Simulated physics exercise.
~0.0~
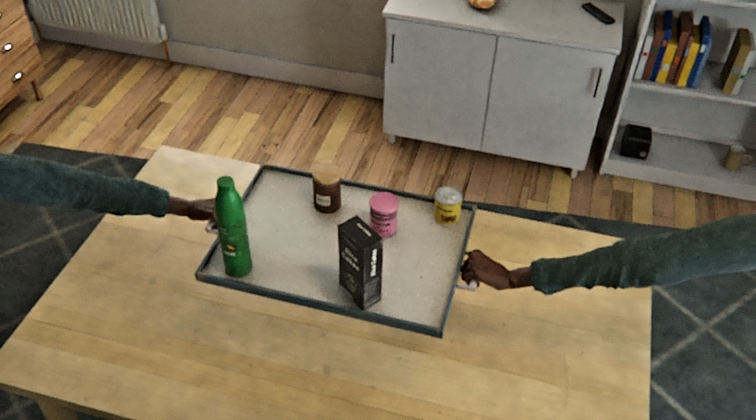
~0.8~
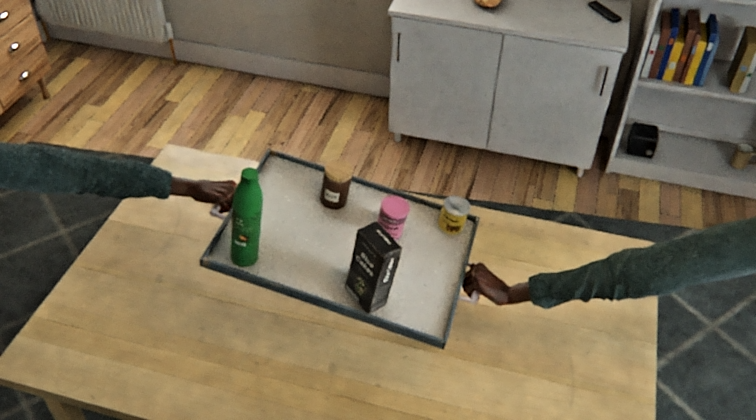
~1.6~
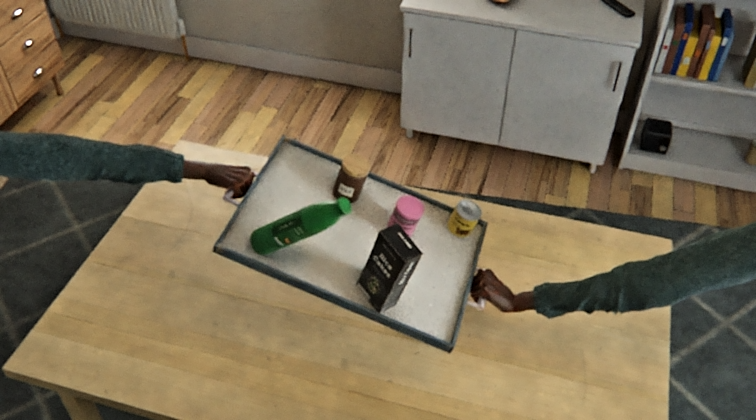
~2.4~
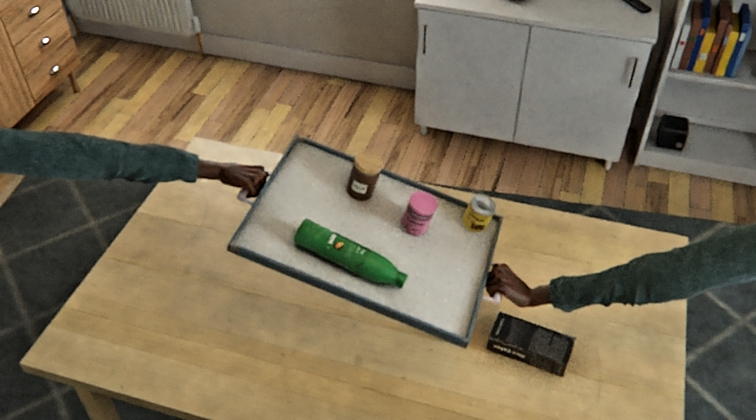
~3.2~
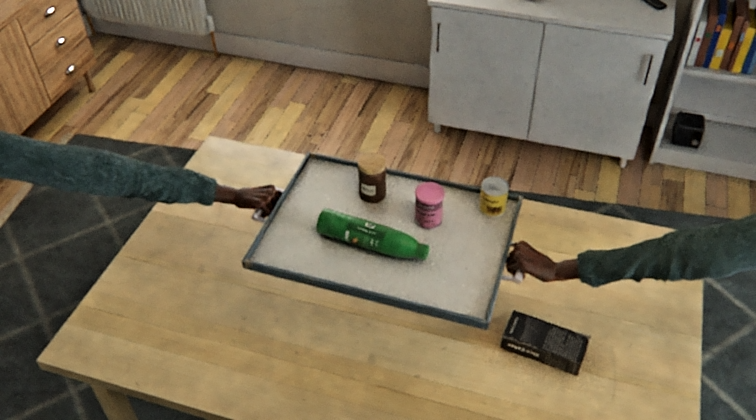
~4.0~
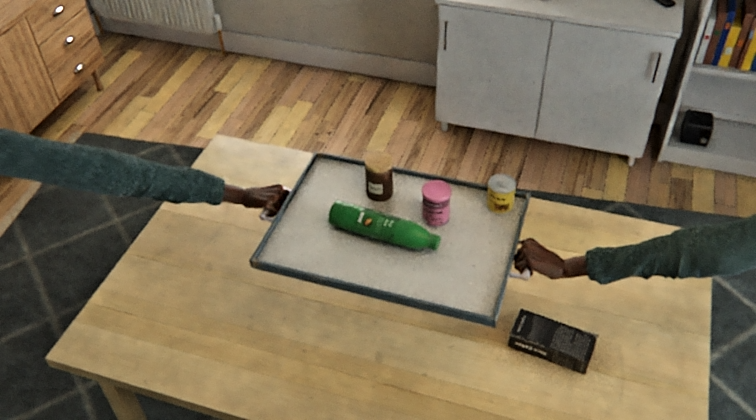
To begin with, two hands hold a rimmed tray above a wooden table, with a green bottle, a black packet, a brown jar, a pink tin and a yellow tin standing on it. The hands tip the tray so its right edge drops, and the bottle and packet begin to lean. As the tilt steepens, the green bottle topples onto its side. The black packet then goes off the tray and ends up lying on the table near the right hand. Finally the hands bring the tray back towards level, with the bottle lying across it and the jar and both tins still upright.
